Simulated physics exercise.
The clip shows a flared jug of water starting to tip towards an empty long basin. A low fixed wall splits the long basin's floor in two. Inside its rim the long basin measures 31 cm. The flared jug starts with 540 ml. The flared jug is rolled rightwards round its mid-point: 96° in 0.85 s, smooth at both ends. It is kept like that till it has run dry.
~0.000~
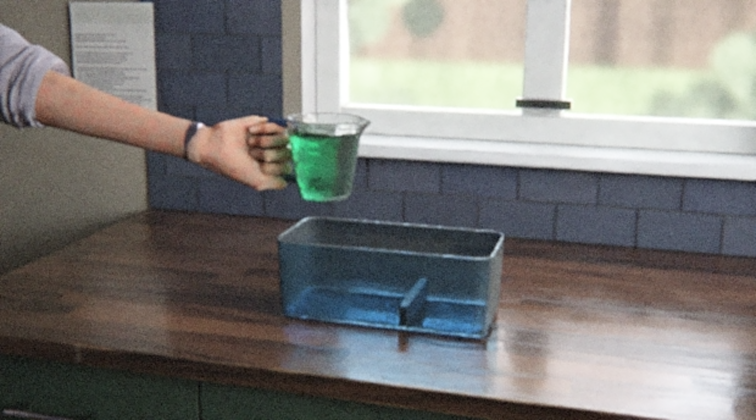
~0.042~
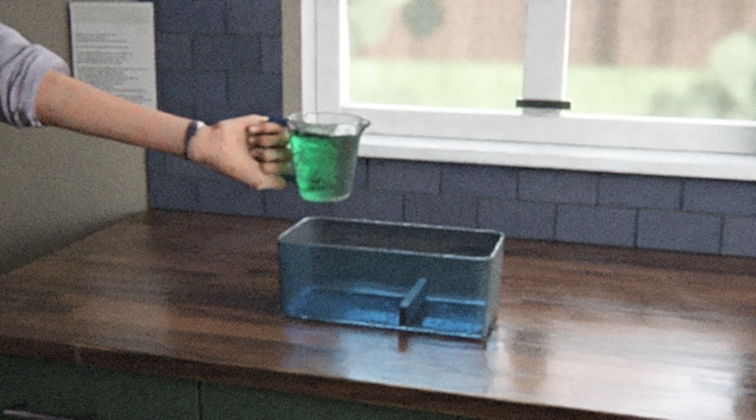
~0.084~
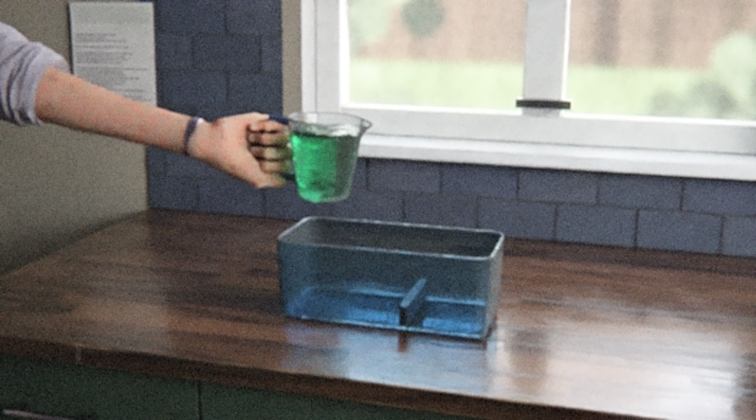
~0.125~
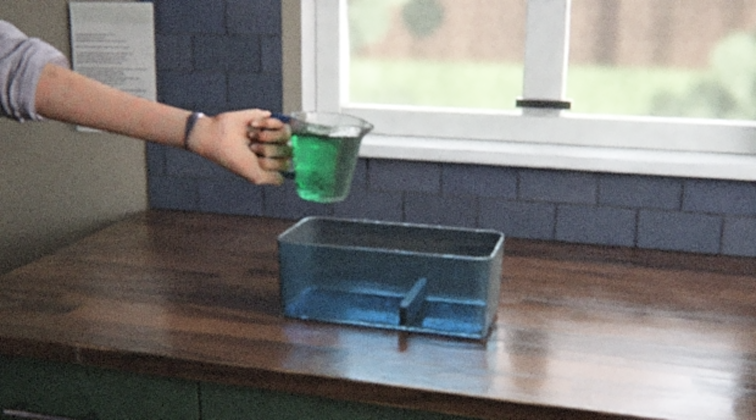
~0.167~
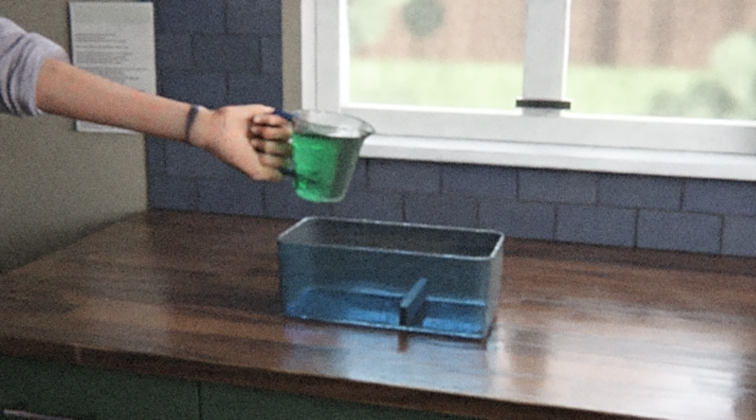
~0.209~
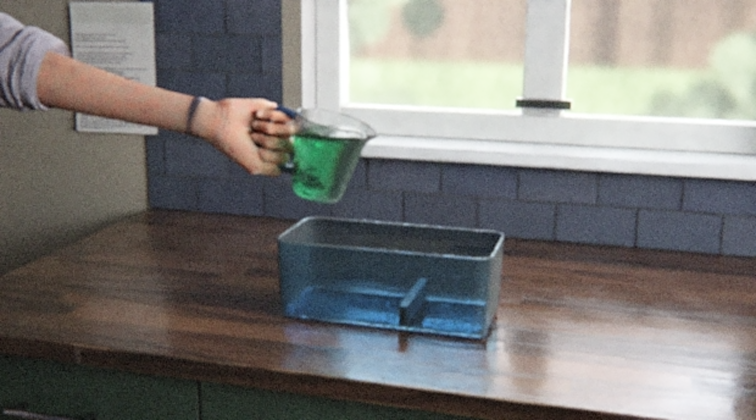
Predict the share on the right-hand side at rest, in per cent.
Roughly 42 per cent is past the wall.
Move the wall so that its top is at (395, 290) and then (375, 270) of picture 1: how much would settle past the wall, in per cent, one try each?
First 85, then 95 per cent.
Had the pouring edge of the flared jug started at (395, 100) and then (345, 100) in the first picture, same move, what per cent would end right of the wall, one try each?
In turn about 85 and 10 per cent.
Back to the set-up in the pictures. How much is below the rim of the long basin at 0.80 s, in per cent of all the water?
About 64 per cent.
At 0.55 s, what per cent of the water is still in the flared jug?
About 72 per cent.
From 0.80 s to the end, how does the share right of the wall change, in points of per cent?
The share moves up, by some 7 per cent.
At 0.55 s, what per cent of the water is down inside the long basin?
About 9 per cent.
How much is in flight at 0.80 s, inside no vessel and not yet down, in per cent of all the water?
Near 14 in a hundred.
After 0.55 s the tilt is 70° and 72 per cent is still to pour, 2 is left of the wall and 7 right of it.
After 0.80 s the tilt is 95° and 23 per cent is still to pour, 27 is left of the wall and 36 right of it.
After 1.07 s the tilt is 96° and 2 per cent is still to pour, 54 is left of the wall and 41 right of it.
After 1.35 s the tilt is 96° and 0 per cent is still to pour, 57 is left of the wall and 42 right of it.
In the end 57 per cent lies left of the wall, 42 right of it and 1 outside.
